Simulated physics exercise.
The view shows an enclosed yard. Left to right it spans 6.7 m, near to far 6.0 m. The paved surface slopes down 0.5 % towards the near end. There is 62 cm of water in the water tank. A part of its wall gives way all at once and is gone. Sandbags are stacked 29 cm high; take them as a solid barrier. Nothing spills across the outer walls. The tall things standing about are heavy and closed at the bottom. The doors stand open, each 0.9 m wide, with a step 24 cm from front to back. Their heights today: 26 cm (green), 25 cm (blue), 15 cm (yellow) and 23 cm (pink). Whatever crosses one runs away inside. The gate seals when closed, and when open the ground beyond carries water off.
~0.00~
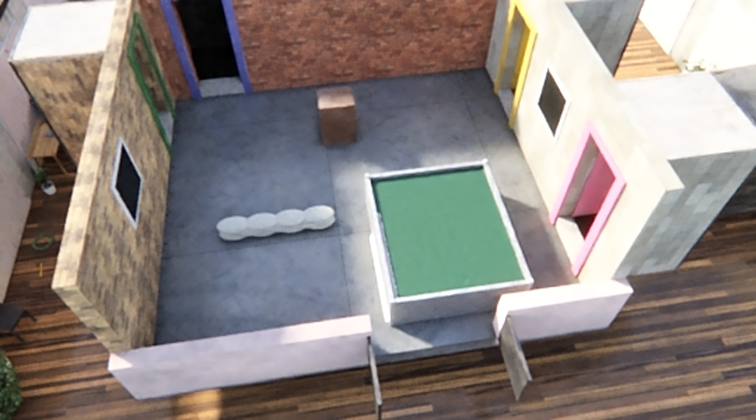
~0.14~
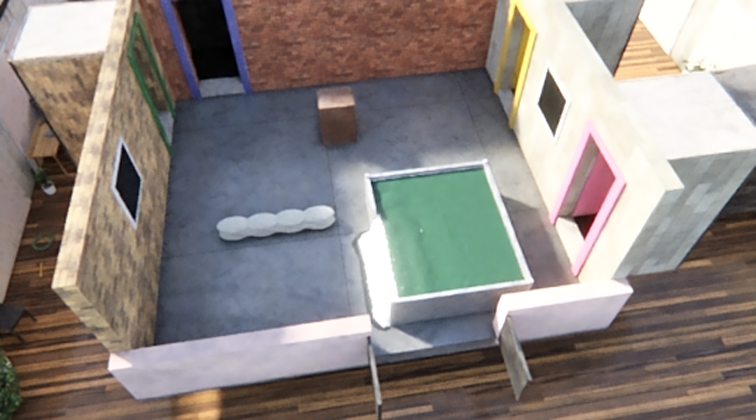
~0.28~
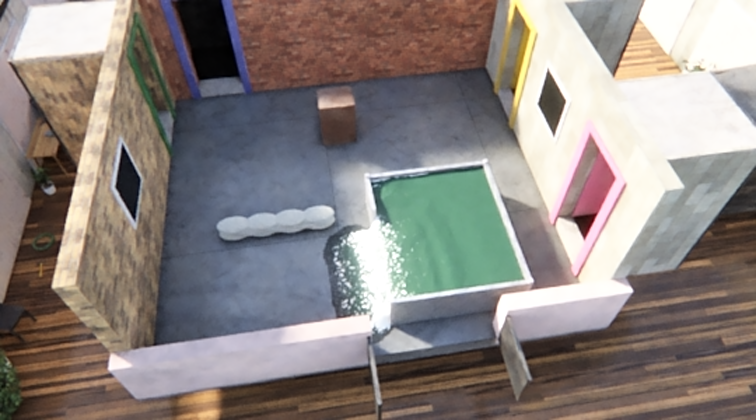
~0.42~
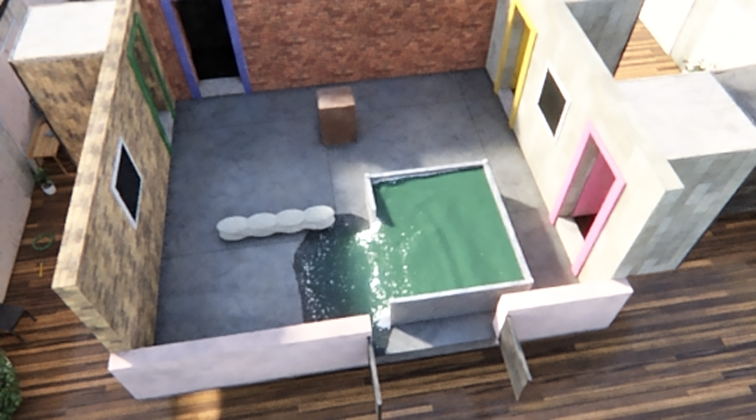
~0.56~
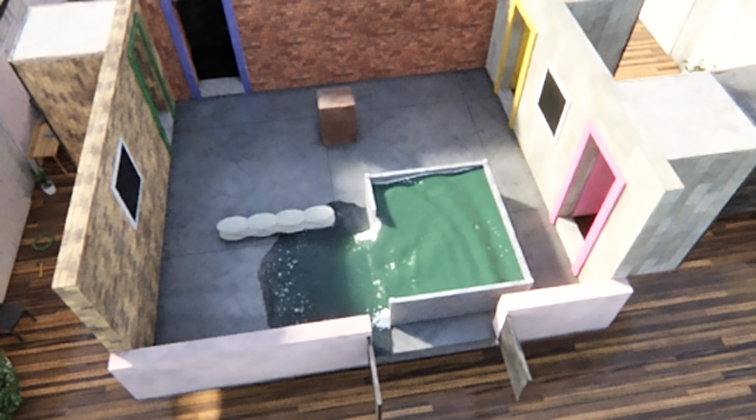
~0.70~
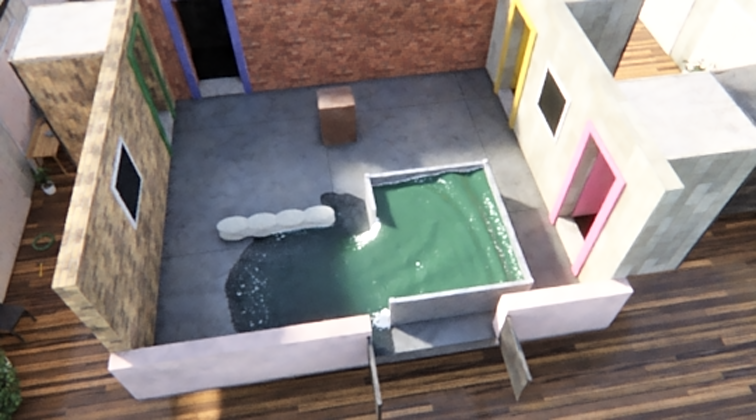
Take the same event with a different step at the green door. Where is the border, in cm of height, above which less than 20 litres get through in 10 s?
Some 8.5 cm above the ground.
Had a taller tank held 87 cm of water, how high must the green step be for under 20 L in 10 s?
Then roughly 13.0 cm.
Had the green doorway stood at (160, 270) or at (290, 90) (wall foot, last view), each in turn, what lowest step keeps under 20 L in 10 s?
About 29 and 8.0 cm.
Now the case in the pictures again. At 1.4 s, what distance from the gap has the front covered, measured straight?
Some 3.8 m out.
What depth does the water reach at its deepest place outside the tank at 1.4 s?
Roughly 42 cm.
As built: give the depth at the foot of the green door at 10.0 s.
Some 9.0 cm.
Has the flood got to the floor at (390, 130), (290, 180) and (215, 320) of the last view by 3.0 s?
In turn: Still dry, still dry, wet.
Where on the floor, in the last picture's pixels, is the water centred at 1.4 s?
At about (384, 266).
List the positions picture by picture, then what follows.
Still water, 62 cm deep, in the water tank at (442, 228); the green door at (156, 96) is dry, in the first picture.
The front is at a hidden place, 0.3 m from the gap at (384, 268); 0.4 m2 of floor is wet, 62 cm left at the back, in the second picture.
Water pours out at (384, 270) and has run 0.8 m, to (331, 261); about 11 cm deep outside, 62 cm at the back, in the third picture.
Water pours out at (384, 270) and has run 1.3 m, to (304, 287); about 9 cm deep outside, 62 cm at the back, in the fourth picture.
Water pours out at (384, 271) and has run 1.9 m, to (266, 283); about 8 cm deep outside, 60 cm at the back, in the fifth picture.
Water pours out at (384, 271) and has run 2.4 m, to (232, 291); about 7 cm deep outside, 55 cm at the back; 3.2 m in a straight line remain to the green door at (156, 96), in the sixth picture.
After 1.4 s water covers 25 % of the floor, deepest (42 cm) near (152, 374); it has not reached the green door.
After 3.0 s water covers 35 % of the floor, deepest (40 cm) near (152, 374); 3 cm at the green door, 0 litres in over its 26 cm step.
After 10.0 s water covers 95 % of the floor, deepest (12 cm) near (368, 309); 9 cm at the green door, 0 litres in over its 26 cm step.
At the green door as built, the water arrived by 2.7 s and peaked near 11 cm at 6.8 s.
With a step of 7 cm, 29 litres would have come in within the 10 s; with 10.5 cm, 9 litres. So under 20 litres takes about 8.5 cm.
